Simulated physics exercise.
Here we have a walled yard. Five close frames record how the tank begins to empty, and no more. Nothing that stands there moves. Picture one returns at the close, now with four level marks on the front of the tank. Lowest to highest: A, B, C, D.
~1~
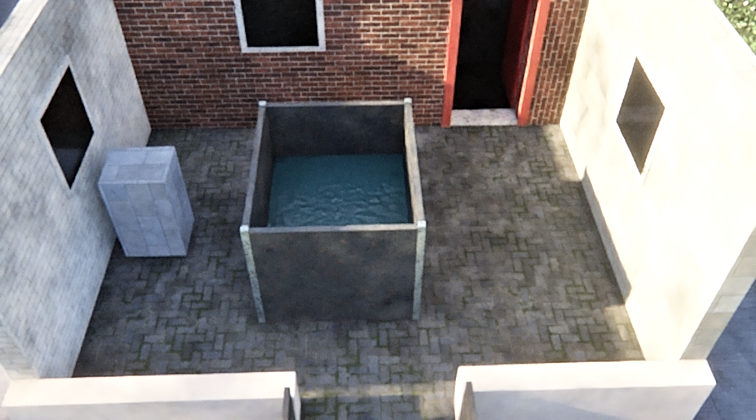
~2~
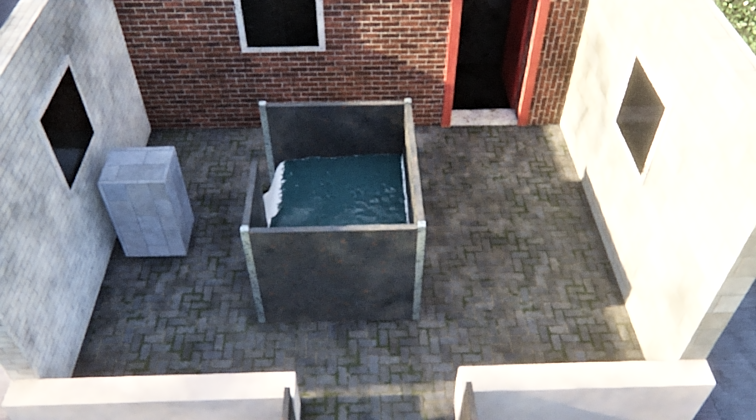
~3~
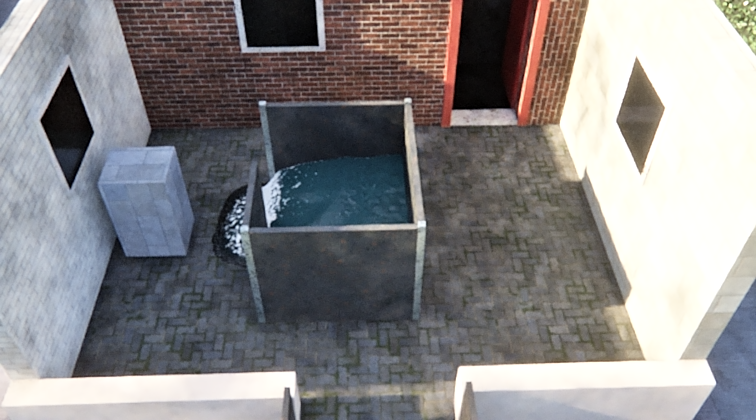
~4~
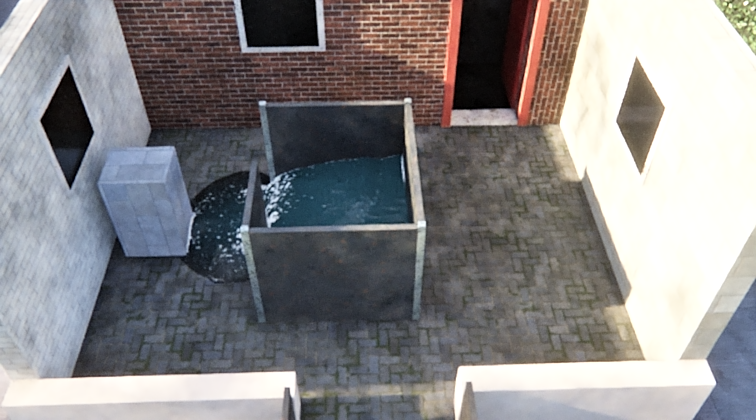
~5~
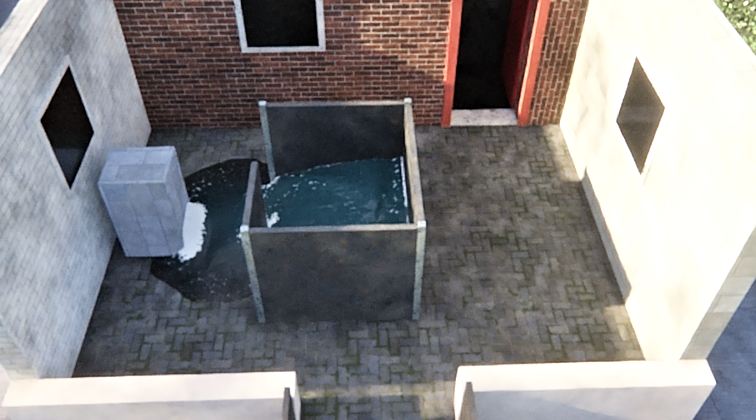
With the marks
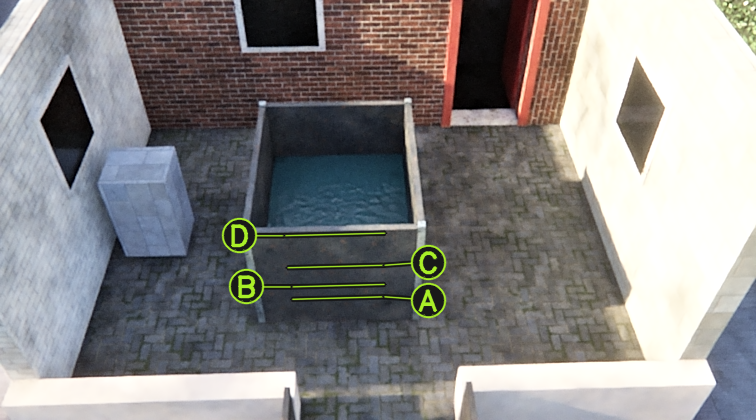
In a walled yard with a brick back wall and a red doorway, water sat still in a dark tank, then poured out its left side and spread over the paving, foaming against a pale block.
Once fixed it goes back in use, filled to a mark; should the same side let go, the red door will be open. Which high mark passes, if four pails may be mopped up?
I would pick line B.
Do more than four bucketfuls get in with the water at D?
Yes, it does.
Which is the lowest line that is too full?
Line C.
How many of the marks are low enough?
Two of them.
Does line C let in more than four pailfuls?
Yes.
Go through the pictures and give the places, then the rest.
Water in the tank at rest, its middle at (338, 210); foot of the red doorway at (483, 125); open gate at (377, 366).
Water covers 1 % of the ground, its front hidden from here.
Water covers 4 % of the ground and shows as far out as (223, 250).
Water covers 7 % of the ground and shows as far out as (189, 255).
Water covers 11 % of the ground and shows as far out as (199, 290).
On the marked copy, A at (338, 298); B at (337, 285); C at (336, 266); D at (334, 234); from the bottom up A, B, C, D.
If A is chosen, nothing gets over.
If B is chosen, a bucket or two gets in.
If C is chosen, about 10 bucketfuls get in.
If D is chosen, dozens of bucketfuls pour in.
